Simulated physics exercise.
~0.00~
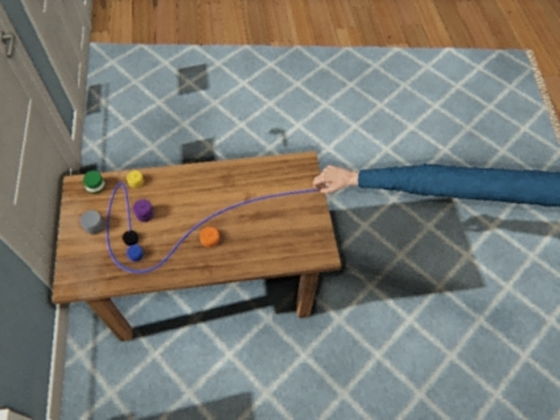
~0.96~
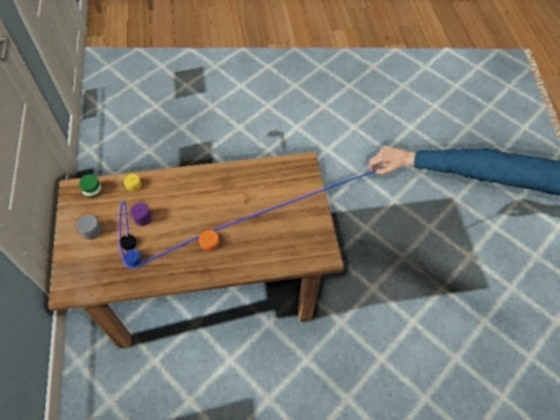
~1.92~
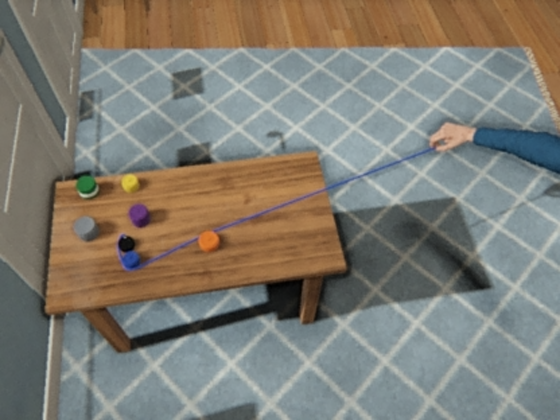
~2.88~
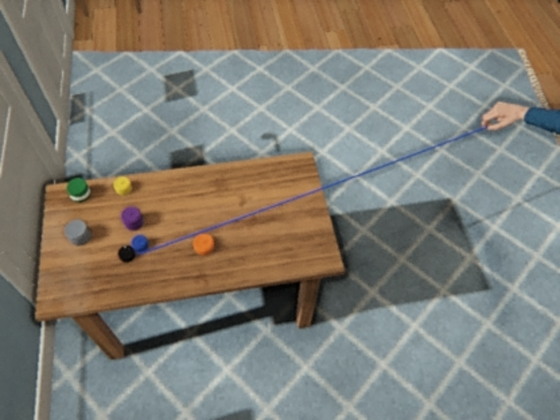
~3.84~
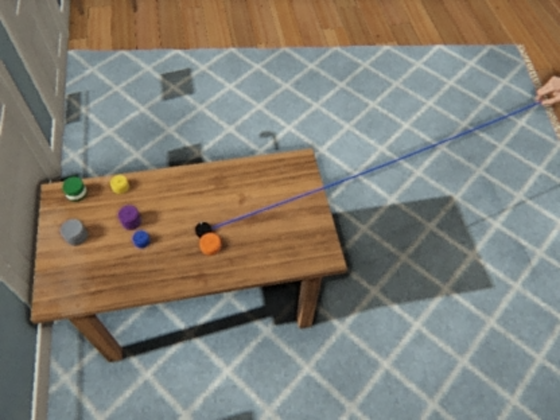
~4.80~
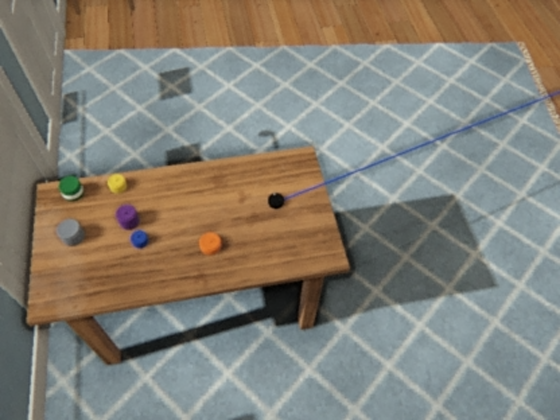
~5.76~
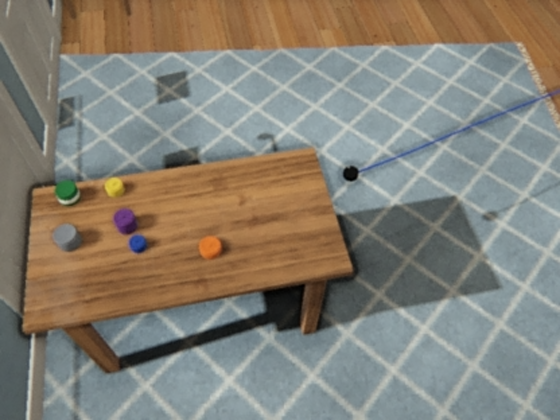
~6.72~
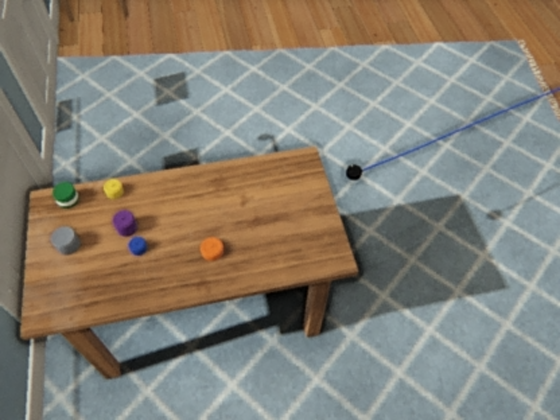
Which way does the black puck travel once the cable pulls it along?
It travels to the right, sliding along the table and past its right edge.
